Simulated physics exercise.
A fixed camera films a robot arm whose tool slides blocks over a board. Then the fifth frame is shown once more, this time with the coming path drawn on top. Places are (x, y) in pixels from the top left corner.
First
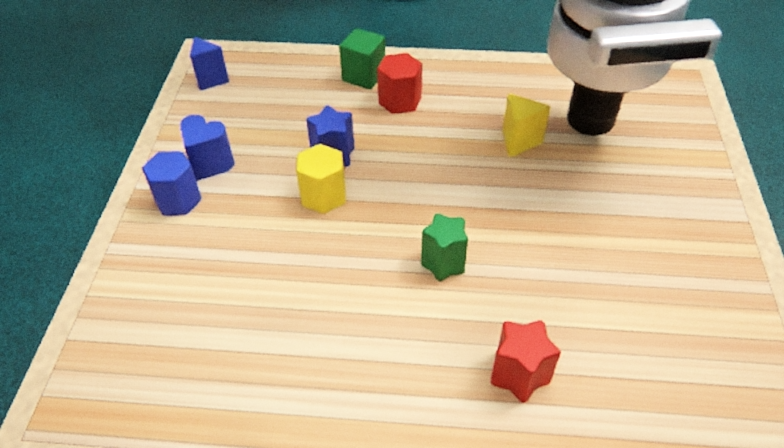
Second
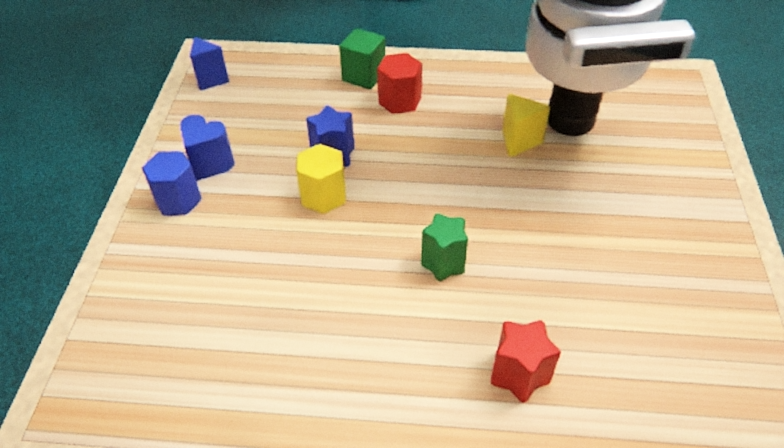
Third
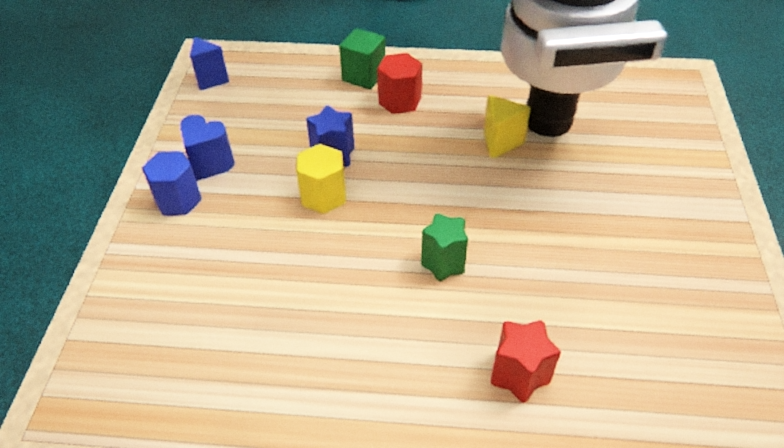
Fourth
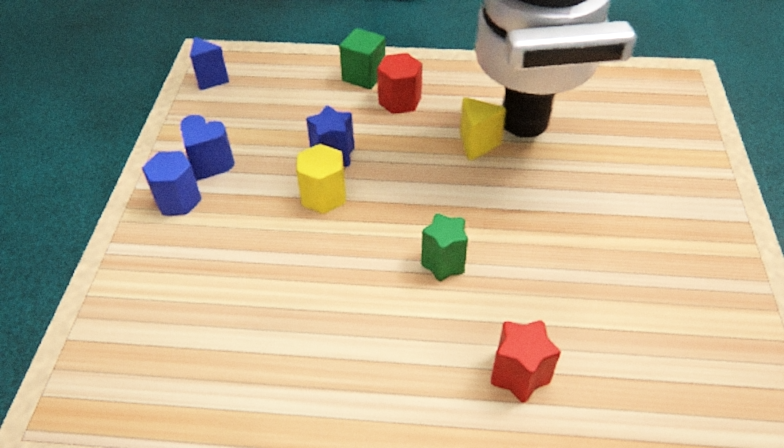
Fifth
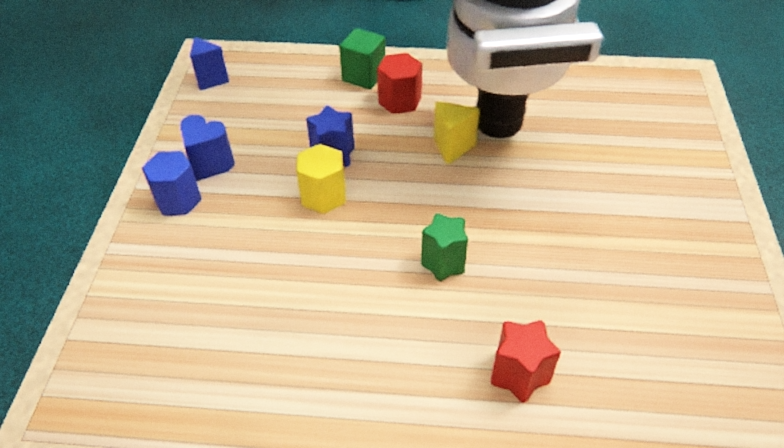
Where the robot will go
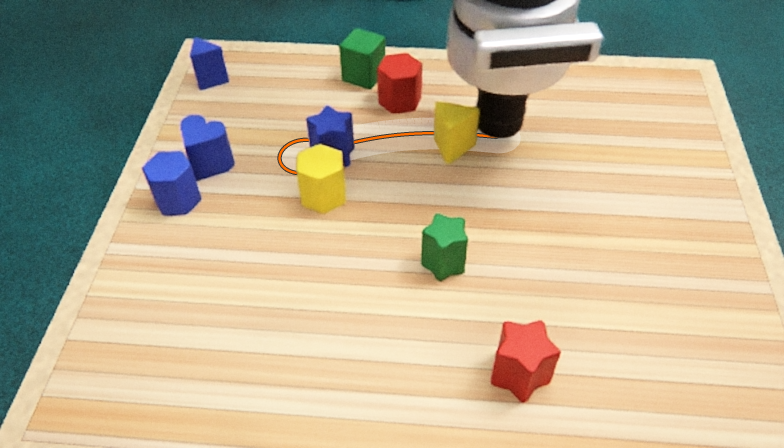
The clip shows colored blocks scattered on a striped wooden board as a robotic arm with a black tip moves left, meets the yellow three-sided block and pushes it a short way left, while the other blocks stay still.
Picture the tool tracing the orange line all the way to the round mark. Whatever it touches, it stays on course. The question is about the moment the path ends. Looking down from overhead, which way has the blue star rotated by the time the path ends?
Short answer: Counterclockwise.
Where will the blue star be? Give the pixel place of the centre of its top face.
The middle of its upper face should be somewhere near (265, 147).
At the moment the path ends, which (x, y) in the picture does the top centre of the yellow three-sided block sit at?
It is at (387, 128).
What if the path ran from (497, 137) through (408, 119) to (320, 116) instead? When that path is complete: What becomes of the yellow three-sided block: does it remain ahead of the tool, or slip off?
Beside or behind it.
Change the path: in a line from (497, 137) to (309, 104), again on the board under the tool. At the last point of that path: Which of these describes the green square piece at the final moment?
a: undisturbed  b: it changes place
Option b.
Path on the board, from (497, 137) via (431, 133) and (367, 140), ending at (304, 156).
The first path, step by step. One third of the way, tool at (430, 120); yellow three-sided block at (410, 122), turned 80° anticlockwise.
Two thirds of the way, tool at (364, 127); blue star at (320, 122); yellow three-sided block at (387, 128).
At the end, tool at (302, 143); blue star at (265, 147), turned 45° anticlockwise; red hexagon in place; yellow three-sided block at (387, 128), turned 155° anticlockwise.
